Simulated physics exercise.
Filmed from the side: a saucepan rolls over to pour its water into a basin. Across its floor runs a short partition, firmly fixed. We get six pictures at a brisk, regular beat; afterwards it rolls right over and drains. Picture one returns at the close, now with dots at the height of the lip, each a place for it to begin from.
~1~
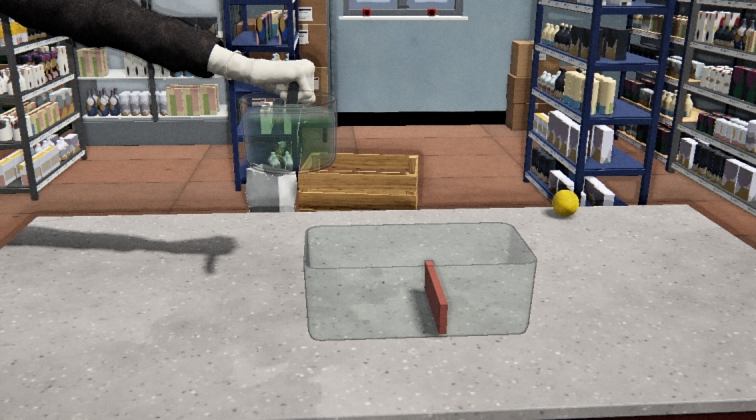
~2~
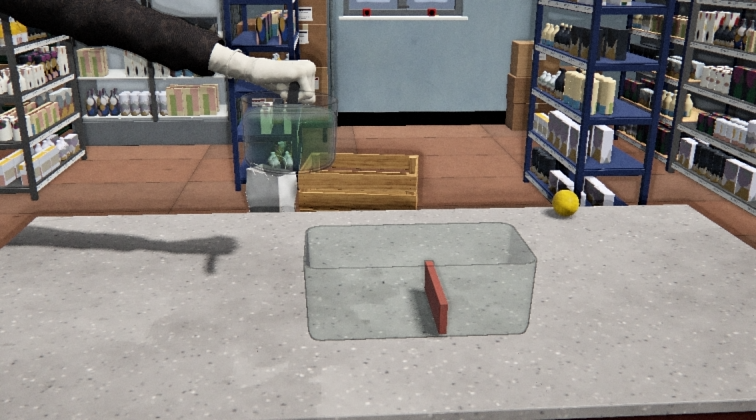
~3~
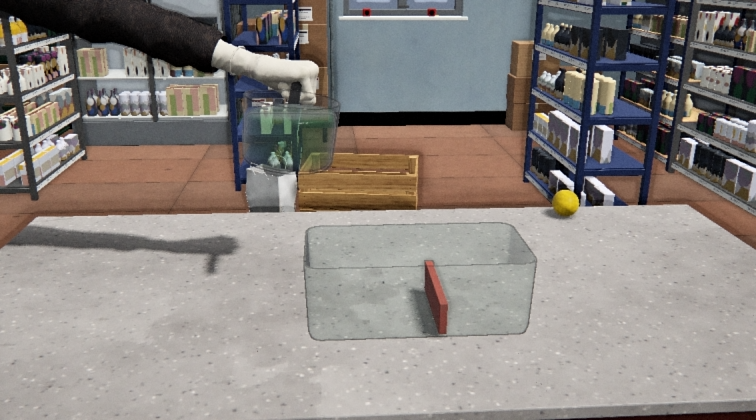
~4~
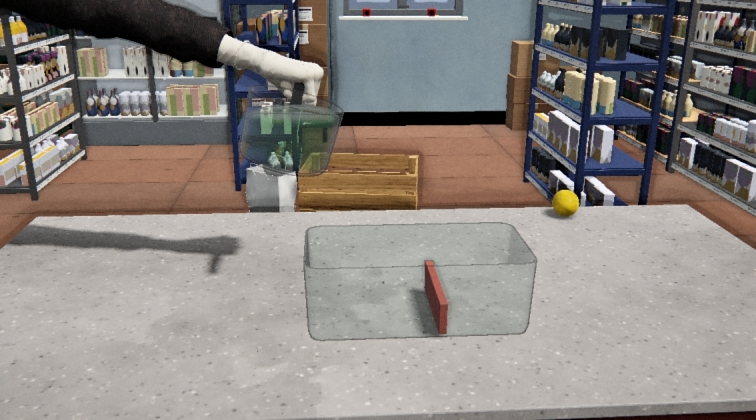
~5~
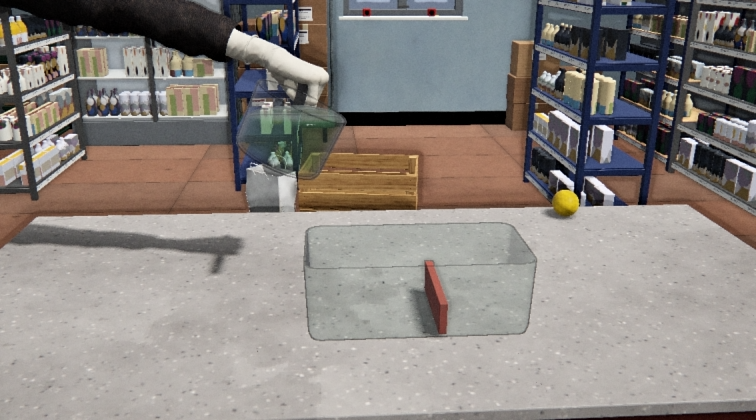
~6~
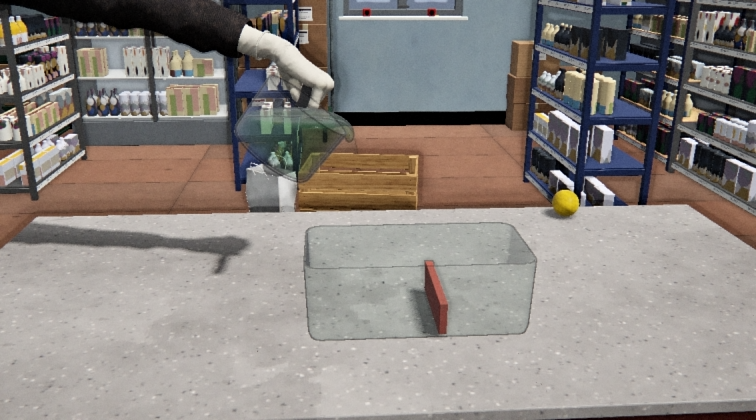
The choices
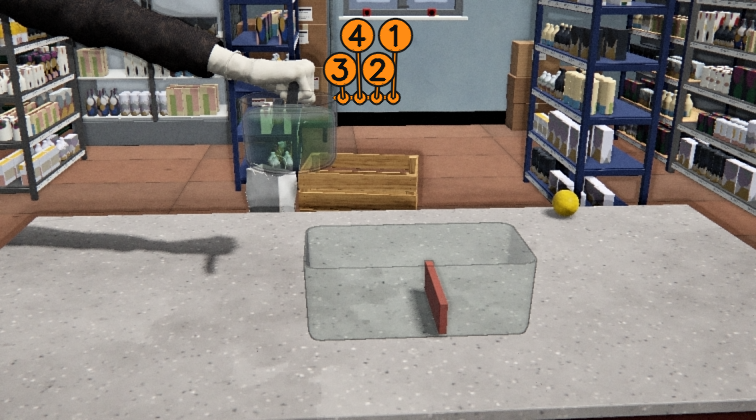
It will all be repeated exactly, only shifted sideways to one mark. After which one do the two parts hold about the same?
1.
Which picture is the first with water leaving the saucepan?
In picture 6.
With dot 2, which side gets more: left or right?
The left one.
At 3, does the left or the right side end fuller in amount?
The left side.
On the marked copy, 1 at (393, 97); 2 at (376, 97); 3 at (343, 97); 4 at (359, 97).
If 1 is chosen, about 43 % ends left of the wall and 55 % right of it.
If 2 is chosen, about 68 % ends left of the wall and 29 % right of it; 3 % is lost outside.
If 3 is chosen, about 91 % ends left of the wall and 6 % right of it.
If 4 is chosen, about 90 % ends left of the wall and 5 % right of it; 5 % is lost outside.
